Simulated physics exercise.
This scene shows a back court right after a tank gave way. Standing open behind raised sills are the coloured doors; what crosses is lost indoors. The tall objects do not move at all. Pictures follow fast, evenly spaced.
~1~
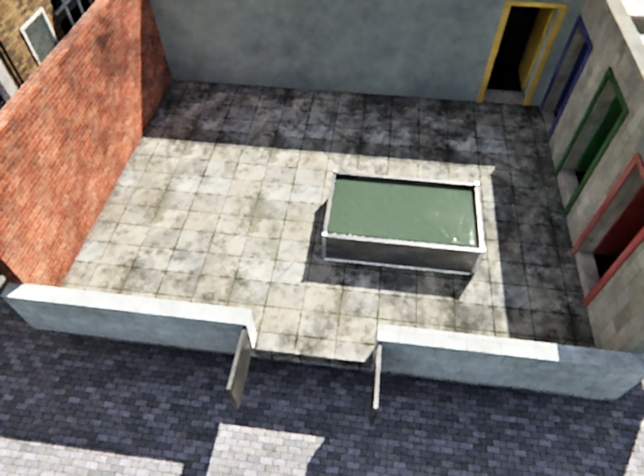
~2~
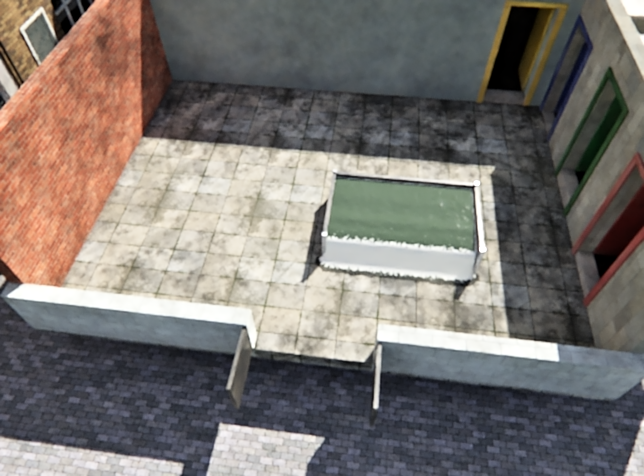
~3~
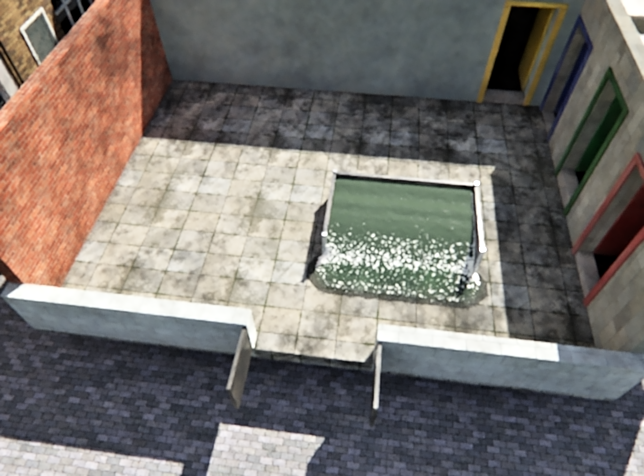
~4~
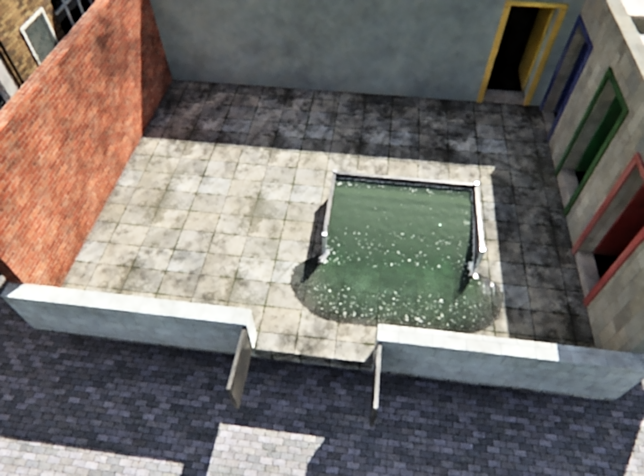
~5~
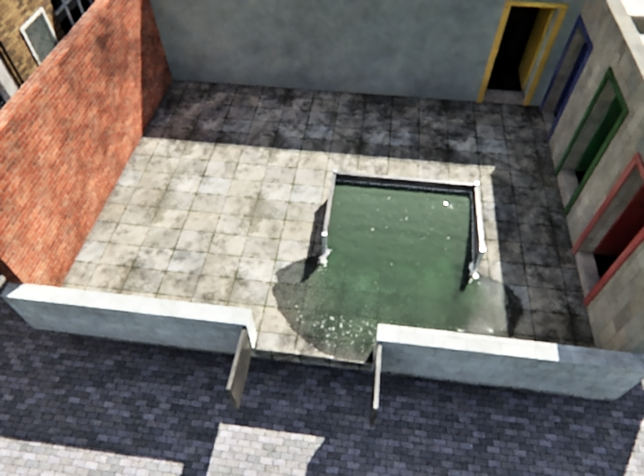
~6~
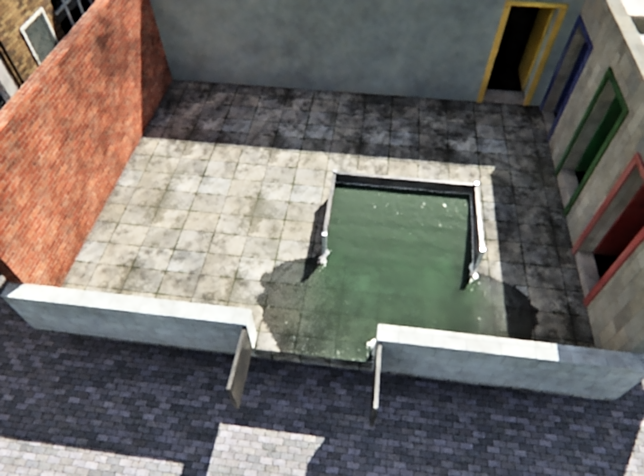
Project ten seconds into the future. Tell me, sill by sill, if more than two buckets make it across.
Outcome: I expect the red door to stay within two buckets, I expect the yellow door to stay within two buckets, I expect the green door to stay within two buckets, I expect the blue door to stay within two buckets.
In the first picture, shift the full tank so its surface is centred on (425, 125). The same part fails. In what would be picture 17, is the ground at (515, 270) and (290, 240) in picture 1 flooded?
Spot one ends up sodden, spot two sodden.
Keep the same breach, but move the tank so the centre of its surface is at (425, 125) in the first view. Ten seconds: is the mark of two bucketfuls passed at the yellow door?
As I see it, the yellow door stays within the limit.
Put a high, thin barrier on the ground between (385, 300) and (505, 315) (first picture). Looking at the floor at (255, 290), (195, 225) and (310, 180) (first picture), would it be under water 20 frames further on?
Taking the points in order, they are inundated, high and dry and high and dry.
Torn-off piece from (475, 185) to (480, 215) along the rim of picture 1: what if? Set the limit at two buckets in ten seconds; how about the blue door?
Blue door: Crosses the threshold.
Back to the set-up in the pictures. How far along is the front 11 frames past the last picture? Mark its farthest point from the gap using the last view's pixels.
The flood front should get to about (147, 321).
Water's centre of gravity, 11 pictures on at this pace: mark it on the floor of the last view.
I'd mark it close to (424, 295).
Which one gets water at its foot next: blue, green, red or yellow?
I'd go with the red one.
A moment on, water covers 15 % of the floor; the red door not reached, the yellow door not reached, the green door not reached, the blue door not reached.
Next, water covers 15 % of the floor; the red door wet at the sill, nothing in, the yellow door not reached, the green door not reached, the blue door not reached.
Then, water covers 30 % of the floor; the red door wet at the sill, nothing in, the yellow door not reached, the green door wet at the sill, nothing in, the blue door not reached.
Later, water covers 50 % of the floor; the red door wet at the sill, nothing in, the yellow door wet at the sill, nothing in, the green door wet at the sill, nothing in, the blue door wet at the sill, nothing in.
In the end, water covers 65 % of the floor; the red door wet at the sill, nothing in, the yellow door wet at the sill, nothing in, the green door wet at the sill, nothing in, the blue door under two buckets in.
